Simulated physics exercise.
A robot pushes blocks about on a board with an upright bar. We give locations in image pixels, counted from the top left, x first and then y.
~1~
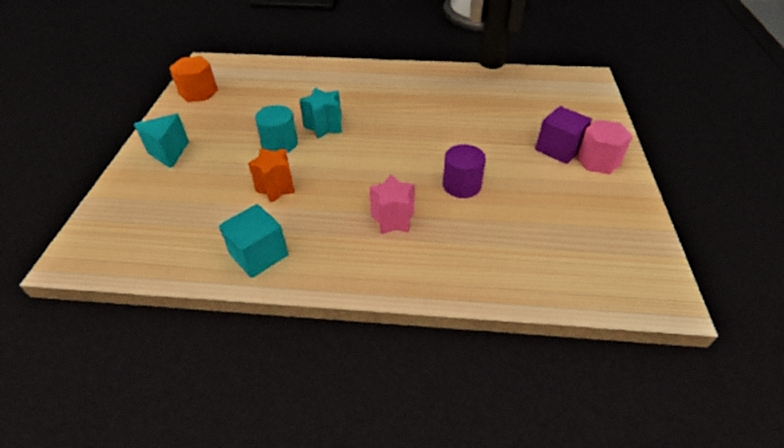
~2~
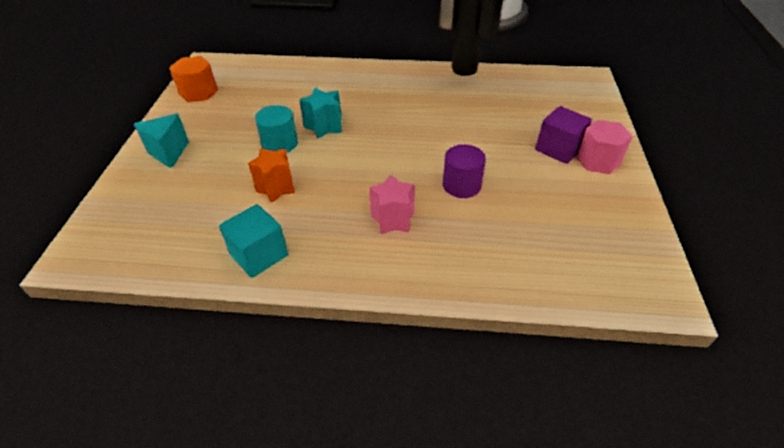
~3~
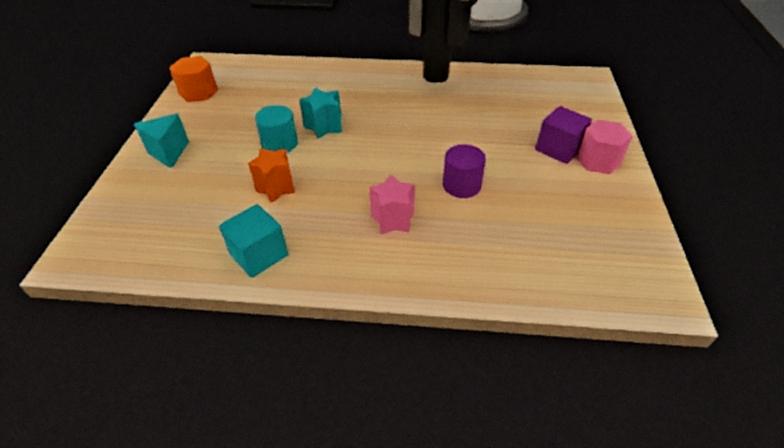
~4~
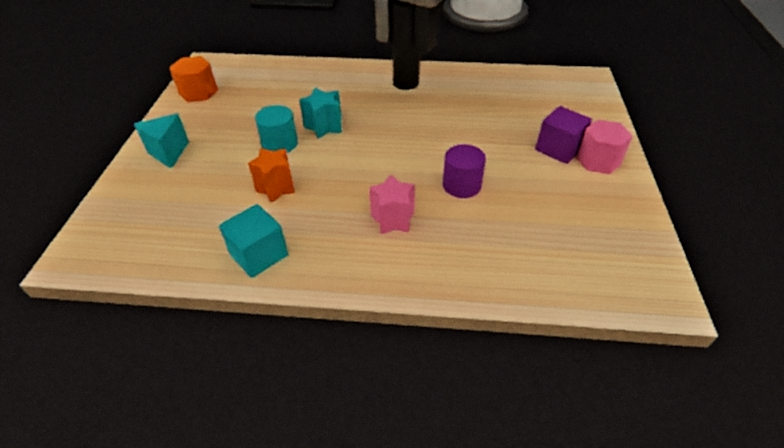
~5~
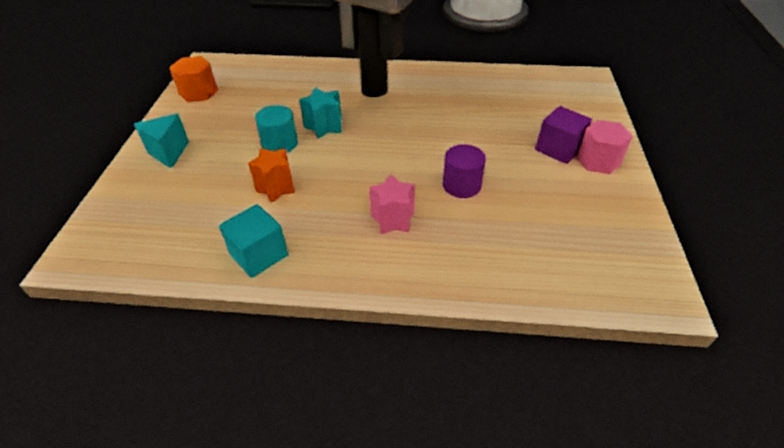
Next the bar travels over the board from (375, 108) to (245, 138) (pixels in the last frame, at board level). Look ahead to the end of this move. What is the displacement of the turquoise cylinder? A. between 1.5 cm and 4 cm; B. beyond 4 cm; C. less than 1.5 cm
My pick is B.
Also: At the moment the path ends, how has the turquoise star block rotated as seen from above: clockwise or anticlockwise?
Looking down: Anticlockwise.
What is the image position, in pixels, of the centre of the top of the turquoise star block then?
Pixel (222, 130).
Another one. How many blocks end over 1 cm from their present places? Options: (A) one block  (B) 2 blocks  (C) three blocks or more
I'll go with B - 2 blocks.
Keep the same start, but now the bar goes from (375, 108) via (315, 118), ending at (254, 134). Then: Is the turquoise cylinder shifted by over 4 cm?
The answer is yes.
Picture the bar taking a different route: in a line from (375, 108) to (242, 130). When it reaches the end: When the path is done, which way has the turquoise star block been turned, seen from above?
Top view: Counterclockwise.
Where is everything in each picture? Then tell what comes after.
The first frame shows bar's lower end (492, 63); turquoise three-sided block (157, 125); turquoise cylinder (274, 115); turquoise star block (321, 98).
The second frame shows bar (465, 70); blocks still.
The third frame shows bar (436, 77); blocks still.
The fourth frame shows bar (406, 84); blocks still.
The fifth frame shows bar (375, 90); turquoise three-sided block (157, 125); turquoise cylinder (274, 115); turquoise star block (321, 98).
What follows on the original path. One third of the way, bar (331, 99); turquoise cylinder (269, 117); turquoise star block (304, 104).
Two thirds of the way, bar (287, 110); turquoise cylinder (235, 135); turquoise star block (258, 116), turned 20° anticlockwise.
At the end, bar (240, 121); turquoise three-sided block still; turquoise cylinder (218, 152); turquoise star block (222, 130), turned 60° anticlockwise.
